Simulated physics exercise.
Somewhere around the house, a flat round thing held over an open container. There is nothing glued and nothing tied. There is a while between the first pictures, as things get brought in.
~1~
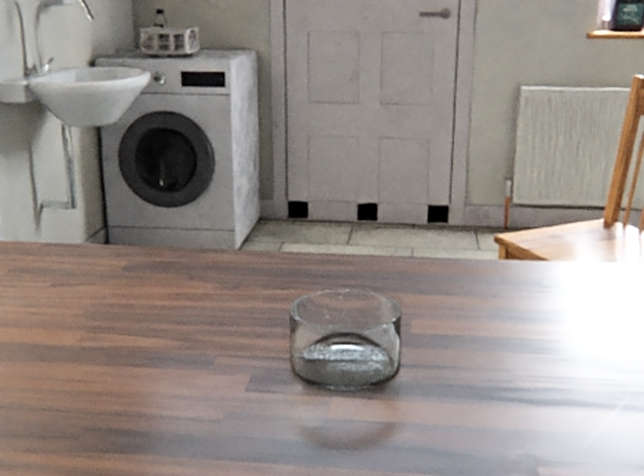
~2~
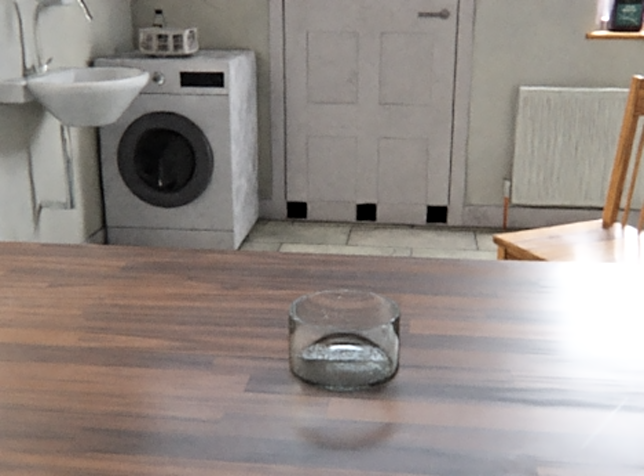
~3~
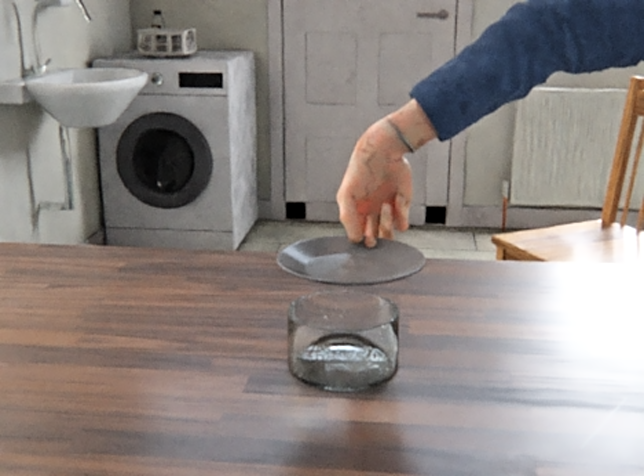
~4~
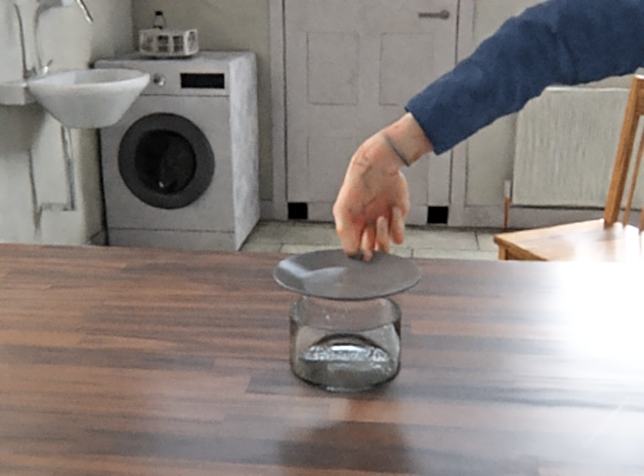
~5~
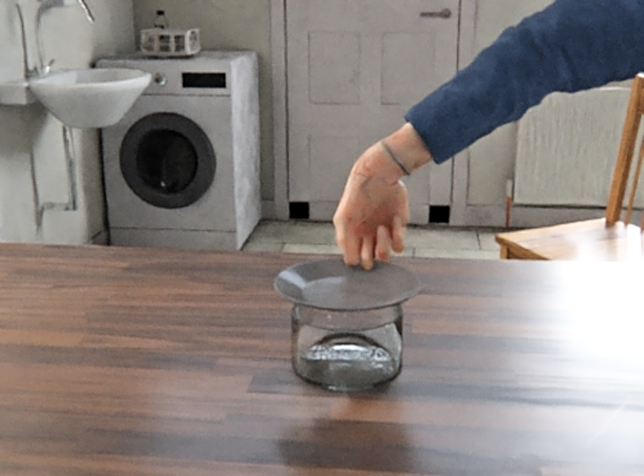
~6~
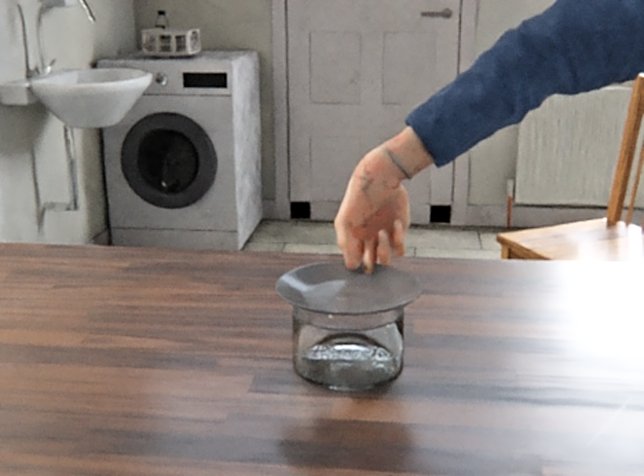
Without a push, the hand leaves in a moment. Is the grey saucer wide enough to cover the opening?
Once let go, the grey saucer stays outside.
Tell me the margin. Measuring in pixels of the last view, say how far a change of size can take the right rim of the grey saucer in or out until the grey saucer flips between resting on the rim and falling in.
Left by around 20 pixels.
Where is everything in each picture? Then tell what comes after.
Glass (345, 337), in the first picture.
Glass (344, 337), in the second picture.
Still on the way; grey saucer (351, 264); glass (343, 338), in the third picture.
Still on the way; grey saucer (347, 278); glass (345, 338), in the fourth picture.
Still on the way; grey saucer (347, 288); glass (347, 337), in the fifth picture.
In place, still held; grey saucer (348, 292); glass (348, 337), in the sixth picture.
Then, 0.10 s after the last picture, grey saucer moving near (348, 301).
Then, 0.40 s after the last picture, grey saucer sitting on the rim near (348, 301).
At rest, the grey saucer covers the opening, near (348, 301).
